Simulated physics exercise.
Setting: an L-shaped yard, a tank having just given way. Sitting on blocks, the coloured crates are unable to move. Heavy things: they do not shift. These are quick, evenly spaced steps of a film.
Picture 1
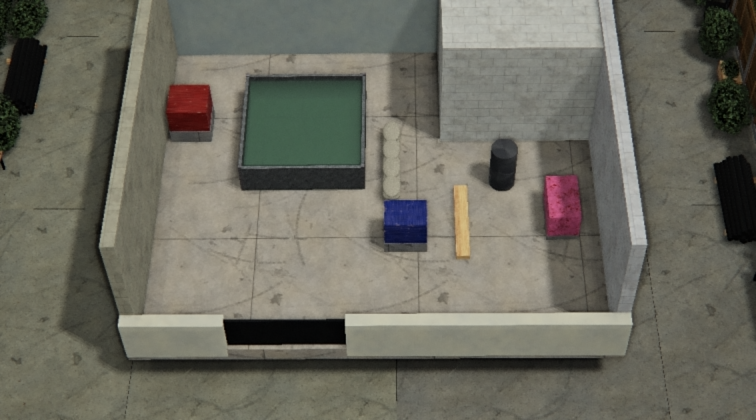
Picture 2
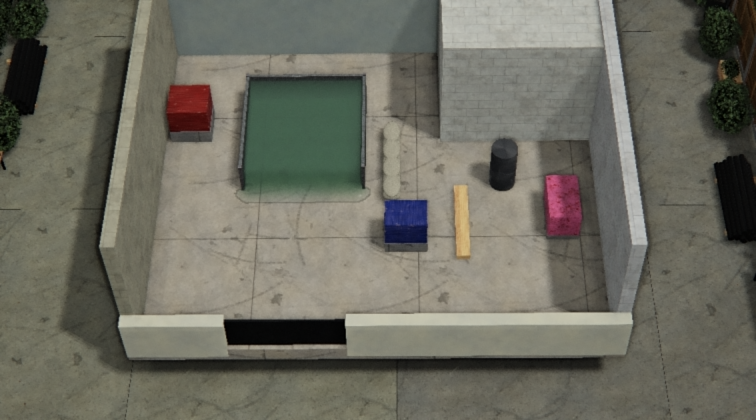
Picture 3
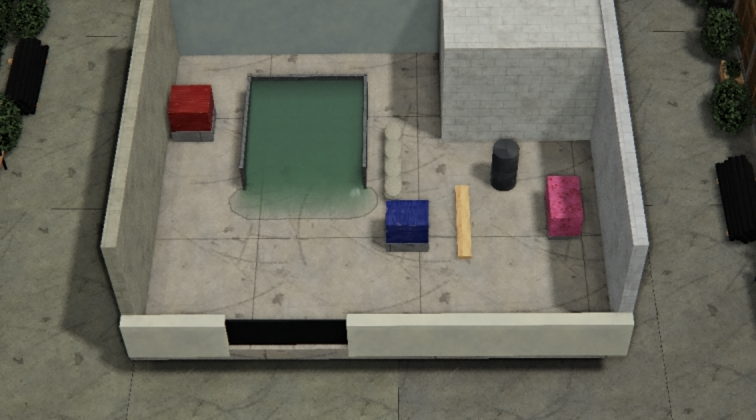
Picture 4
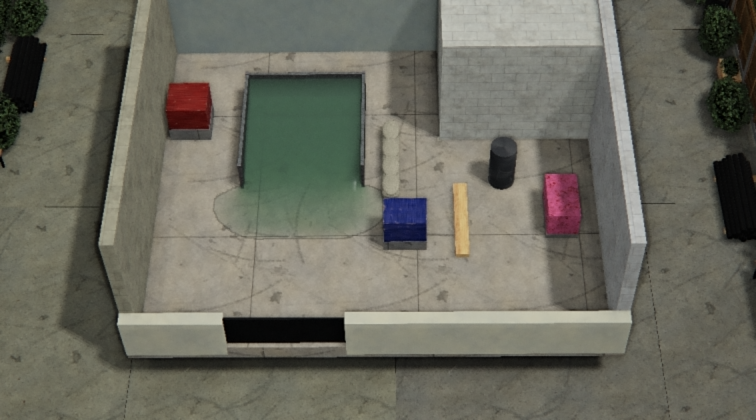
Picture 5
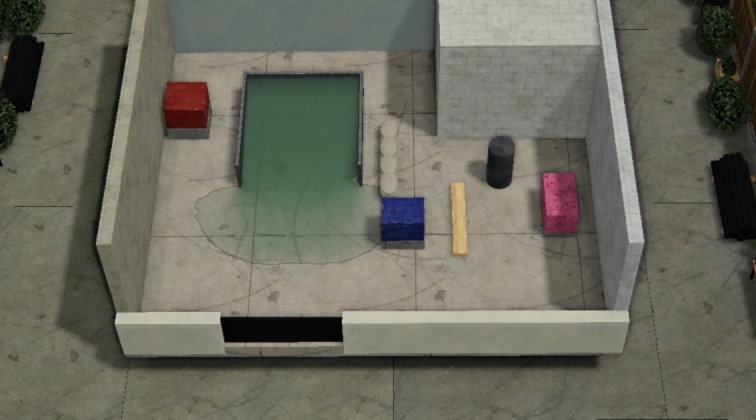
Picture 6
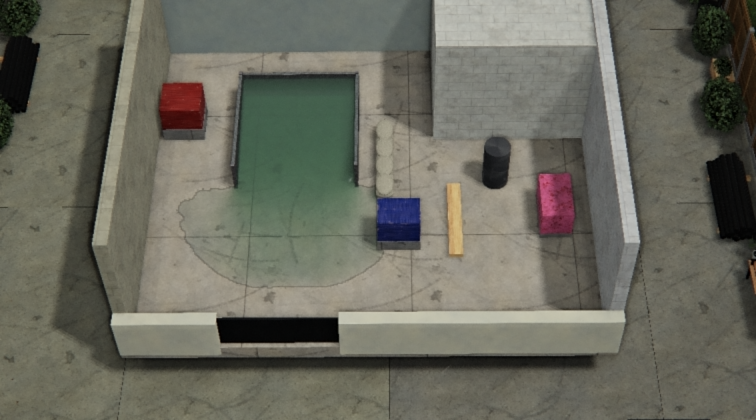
The footage shows a walled yard with a tank of green liquid whose front side gives way, and the liquid spreads across the floor toward the near wall, reaching beside the blue crate while the coloured crates stay still.
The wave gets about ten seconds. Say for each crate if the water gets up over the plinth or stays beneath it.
At the blue crate the water stays beneath; at the pink crate the water gets over; at the red crate the water stays beneath.
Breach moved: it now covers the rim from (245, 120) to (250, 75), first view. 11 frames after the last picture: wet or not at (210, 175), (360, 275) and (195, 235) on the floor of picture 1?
Sodden, then spared, then sodden.
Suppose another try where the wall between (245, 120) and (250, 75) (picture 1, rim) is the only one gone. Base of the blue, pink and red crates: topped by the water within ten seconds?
Then blue is untouched, pink is untouched and red gets flooded.
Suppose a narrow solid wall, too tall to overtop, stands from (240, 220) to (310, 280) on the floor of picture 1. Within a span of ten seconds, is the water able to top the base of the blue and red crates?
As I see it, blue is reached, while red is untouched.
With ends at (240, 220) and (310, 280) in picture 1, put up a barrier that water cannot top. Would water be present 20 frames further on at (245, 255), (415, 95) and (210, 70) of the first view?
One by one: Spared, spared, spared.
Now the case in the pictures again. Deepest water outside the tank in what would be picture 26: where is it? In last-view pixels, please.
Somewhere close to (145, 336).
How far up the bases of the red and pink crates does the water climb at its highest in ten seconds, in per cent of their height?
Around 70 % and 130 %.
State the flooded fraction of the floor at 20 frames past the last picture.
My estimate is roughly 50 percent.
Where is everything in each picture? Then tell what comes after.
The open tank at (304, 122) is whole and still, in the first frame.
The front is at (239, 191), out from the gap at (303, 182), in the second frame.
The front is at (236, 206), out from the gap at (304, 182), in the third frame.
The front is at (220, 212), out from the gap at (302, 181), in the fourth frame.
The front is at (380, 238), out from the gap at (300, 180), in the fifth frame.
The front is at (234, 277), out from the gap at (296, 181), in the sixth frame.
A moment on, water covers 30 % of the floor; the blue crate water round its plinth, the pink crate not reached, the red crate not reached.
Next, water covers 35 % of the floor; the blue crate water round its plinth, the pink crate not reached, the red crate not reached.
Then, water covers 50 % of the floor; the blue crate water round its plinth, the pink crate not reached, the red crate not reached.
Later, water covers 75 % of the floor; the blue crate water round its plinth, the pink crate water round its plinth, the red crate water round its plinth.
In the end, water covers 95 % of the floor; the blue crate stayed above the water, the pink crate was topped, the red crate stayed above the water.
